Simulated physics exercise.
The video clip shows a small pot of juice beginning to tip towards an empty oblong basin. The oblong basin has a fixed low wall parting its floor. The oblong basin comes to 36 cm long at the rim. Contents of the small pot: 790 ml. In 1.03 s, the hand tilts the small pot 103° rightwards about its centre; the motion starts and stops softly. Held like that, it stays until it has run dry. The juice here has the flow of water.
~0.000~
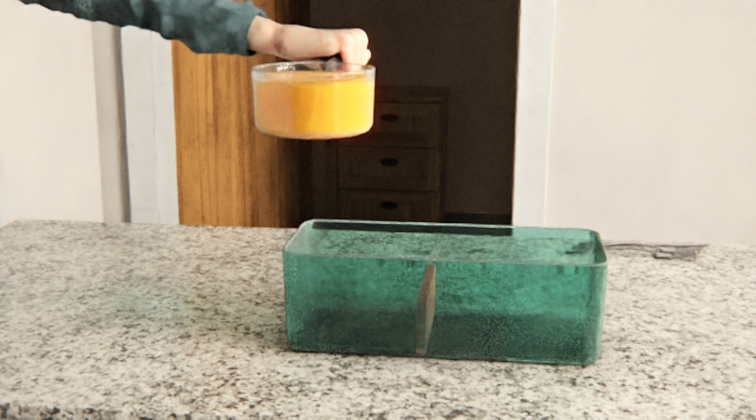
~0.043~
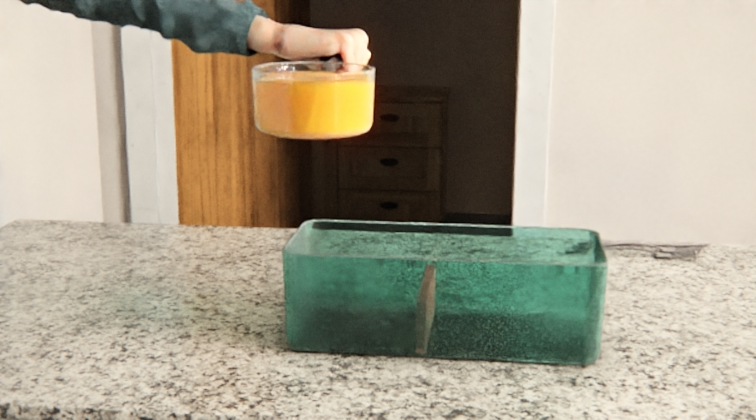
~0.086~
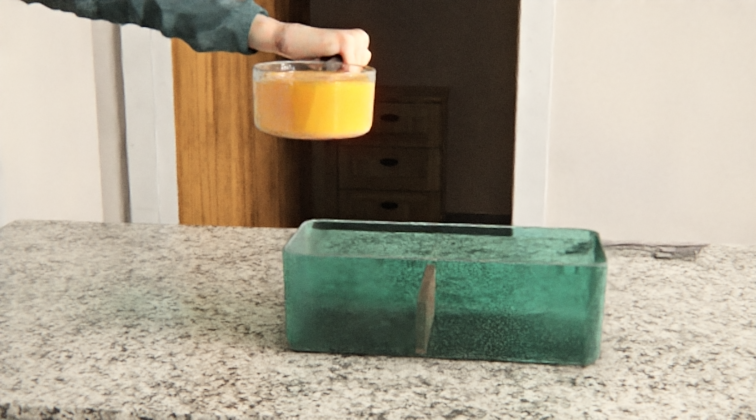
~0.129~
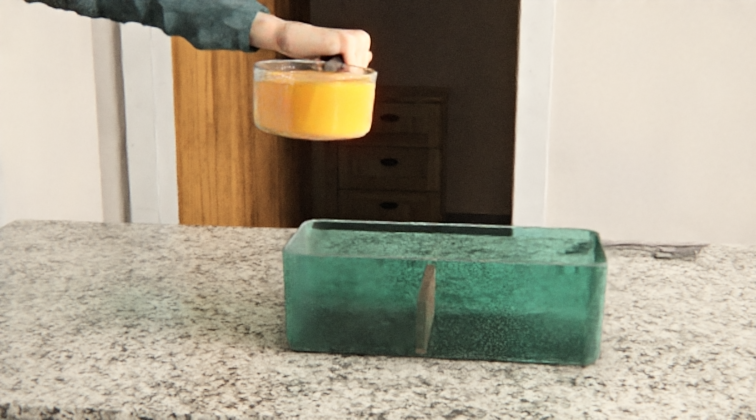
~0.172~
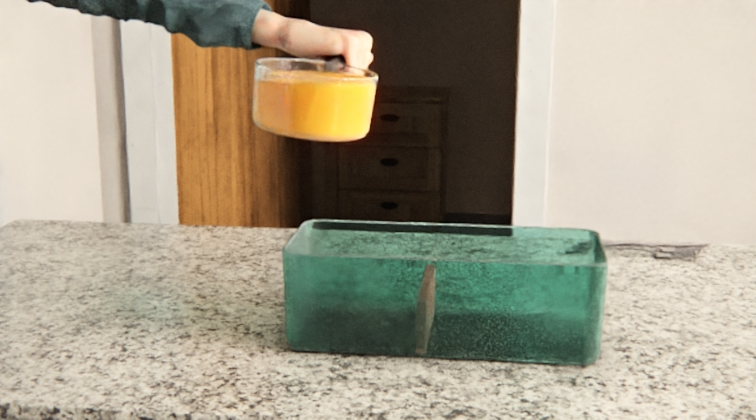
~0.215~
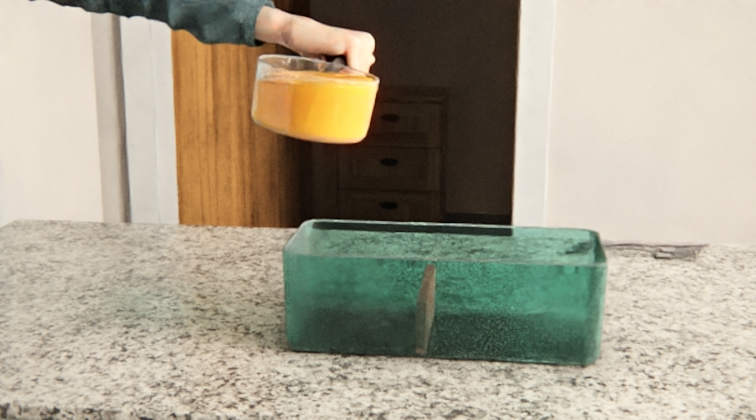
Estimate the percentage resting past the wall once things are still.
I would say roughly 59 percent.
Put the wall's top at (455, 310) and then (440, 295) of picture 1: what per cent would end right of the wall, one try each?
In order, 30 and 45 per cent.
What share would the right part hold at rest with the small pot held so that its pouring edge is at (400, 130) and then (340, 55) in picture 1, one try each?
It comes to 70 per cent, and then 15 per cent.
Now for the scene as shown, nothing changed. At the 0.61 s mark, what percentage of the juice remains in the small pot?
Remaining: Near 56 % of the total.
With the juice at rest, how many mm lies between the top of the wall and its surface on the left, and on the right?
Measured: Left around 46 mm, right around 44 mm.
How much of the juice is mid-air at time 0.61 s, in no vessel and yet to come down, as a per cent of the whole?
Near 36 per cent at that moment.
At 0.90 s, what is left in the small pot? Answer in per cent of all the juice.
About 10 percent.
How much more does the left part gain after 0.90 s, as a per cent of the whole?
Difference: Approx. 20 %.
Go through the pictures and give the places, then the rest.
In the first picture, it leans 0°; its right rim is at (373, 71); the juice meets the walls at (258, 77) and (371, 79); the oblong basin's rim runs from (294, 237) to (603, 248); the wall's top is at (427, 284).
In the second picture, it leans 0°; its right rim is at (373, 71); the juice meets the walls at (258, 76) and (372, 79).
In the third picture, it leans 2°; its right rim is at (374, 73); the juice meets the walls at (259, 76) and (372, 79).
In the fourth picture, it leans 4°; its right rim is at (374, 75); the juice meets the walls at (260, 76) and (373, 80).
In the fifth picture, it leans 7°; its right rim is at (376, 78); the juice meets the walls at (260, 76) and (374, 80).
In the sixth picture, it leans 11°; its right rim is at (377, 83); the juice meets the walls at (261, 77) and (375, 81).
Then, 0.61 s in, the tilt is 66° and 55 per cent is still to pour, 3 is left of the wall and 7 right of it.
Then, 0.90 s in, the tilt is 99° and 10 per cent is still to pour, 20 is left of the wall and 59 right of it.
Then, 1.20 s in, the tilt is 103° and 1 per cent is still to pour, 38 is left of the wall and 59 right of it.
Then, 1.53 s in, the tilt is 103° and 0 per cent is still to pour, 40 is left of the wall and 59 right of it.
Finally, 40 per cent lies left of the wall, 59 right of it and 1 outside.
